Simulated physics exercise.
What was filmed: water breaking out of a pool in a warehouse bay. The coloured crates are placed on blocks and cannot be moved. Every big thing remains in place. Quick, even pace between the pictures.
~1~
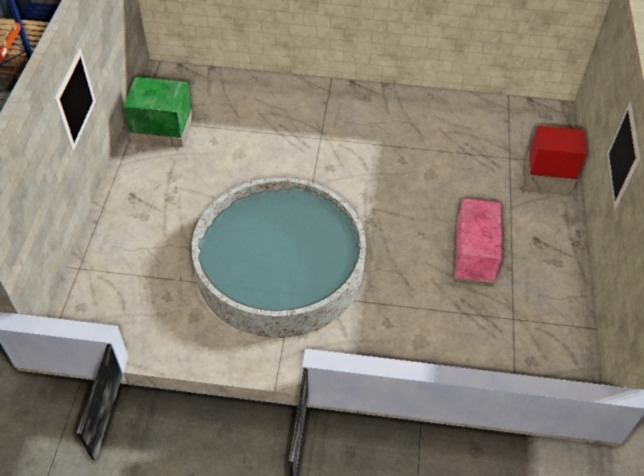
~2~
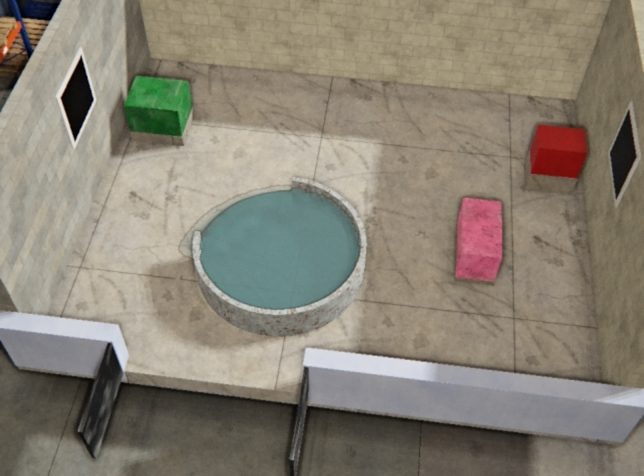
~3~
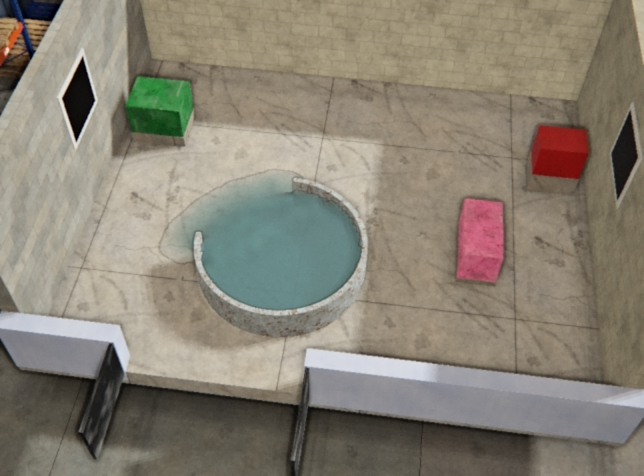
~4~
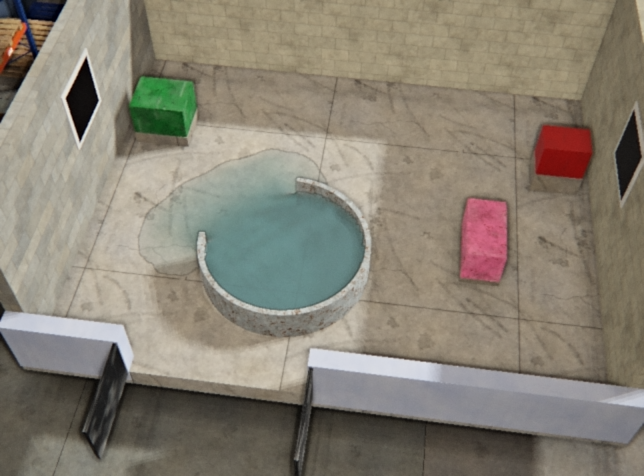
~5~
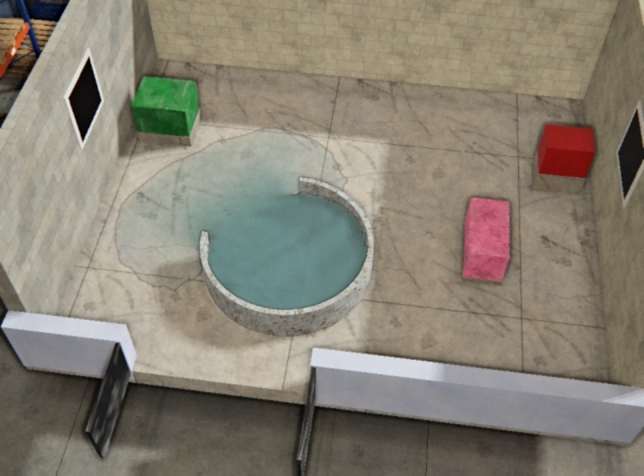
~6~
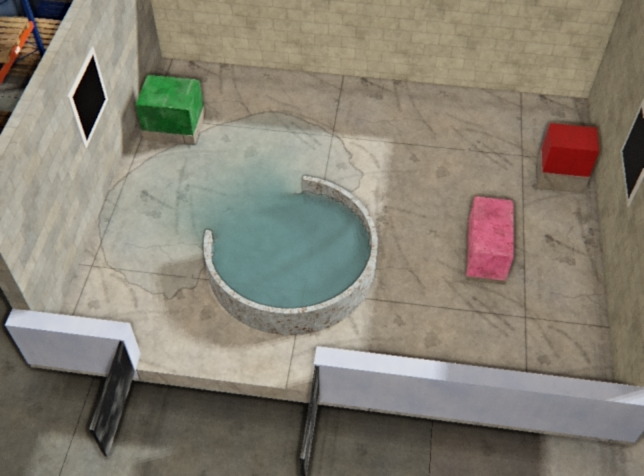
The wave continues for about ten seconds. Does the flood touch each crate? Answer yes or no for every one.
Red crate: No; pink crate: No; green crate: Yes.
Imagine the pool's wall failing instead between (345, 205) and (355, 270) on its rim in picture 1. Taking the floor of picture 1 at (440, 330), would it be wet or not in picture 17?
Status of the point: Soaked.
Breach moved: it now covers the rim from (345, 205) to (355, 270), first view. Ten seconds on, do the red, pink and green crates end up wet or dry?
Red stays untouched, pink gets drenched, green stays untouched.
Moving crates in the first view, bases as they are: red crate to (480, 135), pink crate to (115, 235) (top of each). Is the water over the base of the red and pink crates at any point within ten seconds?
Summary - red: Untouched, pink: Flooded.
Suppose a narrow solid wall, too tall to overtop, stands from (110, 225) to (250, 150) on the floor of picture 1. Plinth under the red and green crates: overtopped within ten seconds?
As I see it, red is untouched, while green is untouched.
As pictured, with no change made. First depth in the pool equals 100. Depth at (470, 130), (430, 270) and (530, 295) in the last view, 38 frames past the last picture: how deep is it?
About 6, 0, 0 %.
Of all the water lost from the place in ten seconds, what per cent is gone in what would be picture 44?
I'd estimate some 20 per cent.
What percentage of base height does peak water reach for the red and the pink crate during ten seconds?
Respectively 30 % and 50 %.
A moment on, water covers 25 % of the floor; the red crate not reached, the pink crate not reached, the green crate water round its plinth.
Next, water covers 30 % of the floor; the red crate not reached, the pink crate not reached, the green crate water round its plinth.
Then, water covers 40 % of the floor; the red crate not reached, the pink crate not reached, the green crate water round its plinth.
Later, water covers 70 % of the floor; the red crate water round its plinth, the pink crate not reached, the green crate water round its plinth.
In the end, water covers 90 % of the floor; the red crate stayed above the water, the pink crate stayed above the water, the green crate was topped.
